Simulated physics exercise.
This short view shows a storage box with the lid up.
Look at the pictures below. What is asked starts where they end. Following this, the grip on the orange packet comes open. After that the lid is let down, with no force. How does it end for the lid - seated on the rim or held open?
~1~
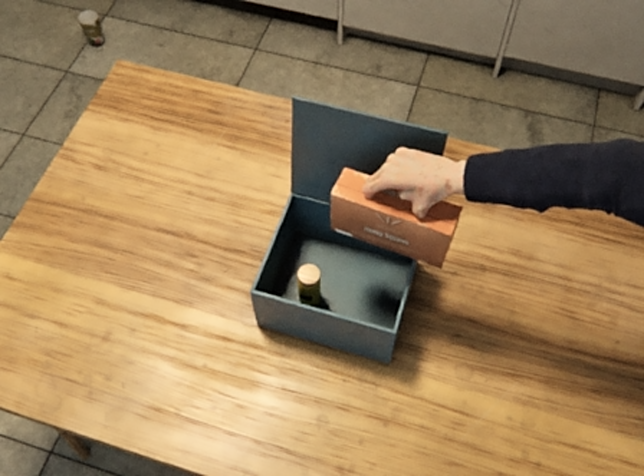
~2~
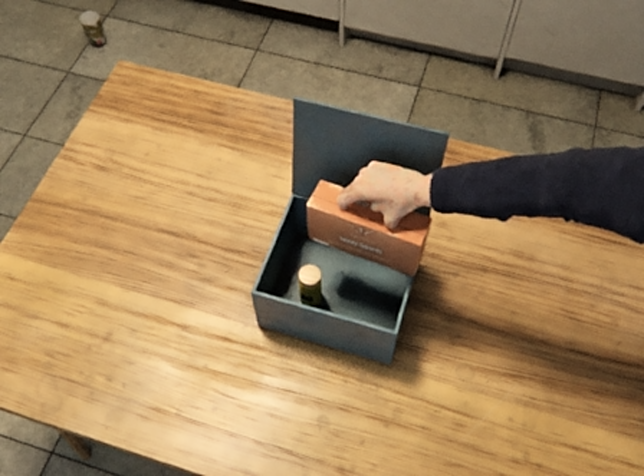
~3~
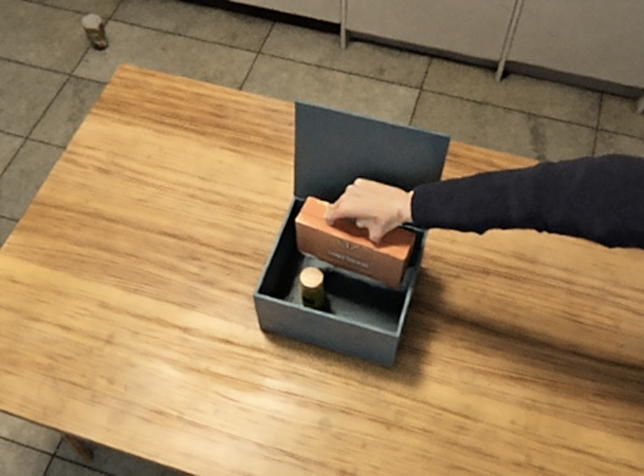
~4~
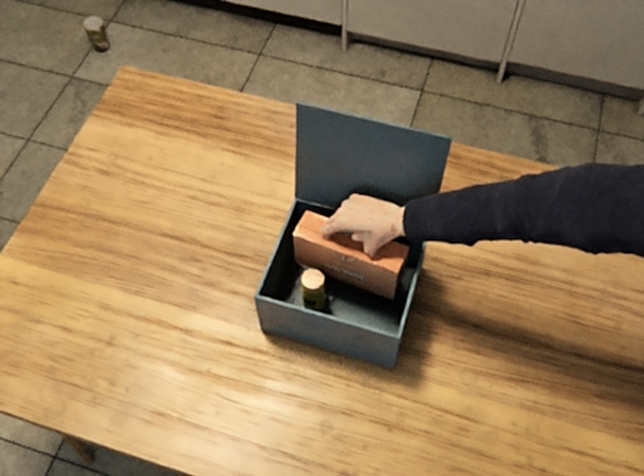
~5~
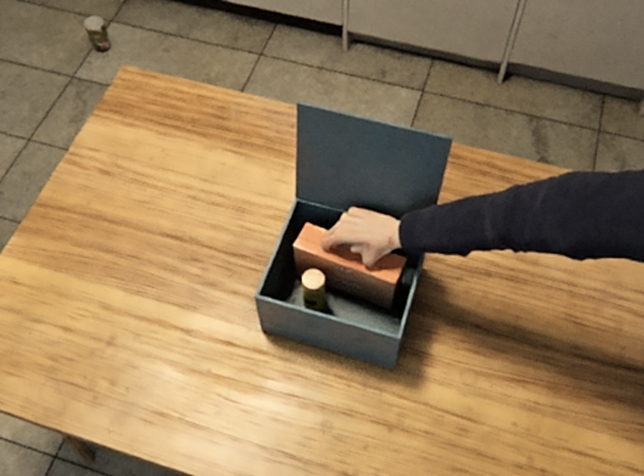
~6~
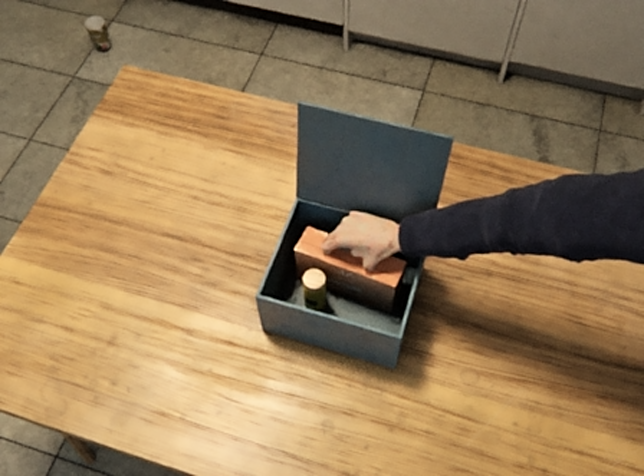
For the lid it ends seated on the rim.
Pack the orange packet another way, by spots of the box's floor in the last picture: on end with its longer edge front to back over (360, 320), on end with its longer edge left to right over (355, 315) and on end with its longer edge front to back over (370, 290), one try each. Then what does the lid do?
With the first placement it can't come down; with the second it can't come down; with the third it can't come down.
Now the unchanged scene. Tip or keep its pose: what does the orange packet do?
Result: The orange packet remains as it was set.
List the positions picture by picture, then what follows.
The first frame shows coming down; orange packet (394, 219); yellow shaker (309, 286).
The second frame shows coming down; orange packet (367, 229); yellow shaker (310, 287).
The third frame shows coming down; orange packet (354, 243); yellow shaker (312, 290).
The fourth frame shows coming down; orange packet (350, 256); yellow shaker (313, 291).
The fifth frame shows coming down; orange packet (349, 267); yellow shaker (314, 291).
The sixth frame shows put in, still held; orange packet (350, 270); yellow shaker (315, 291).
Then, 1.10 s on from there, lid starting down.
Then, 1.50 s on from there, lid 63° above the rim.
Then, 1.80 s on from there, lid 37° above the rim.
Then, 2.10 s on from there, lid 5° above the rim.
In the end, lid shut; both unmoved. At the end, from the last picture's camera, orange packet near (350, 270).
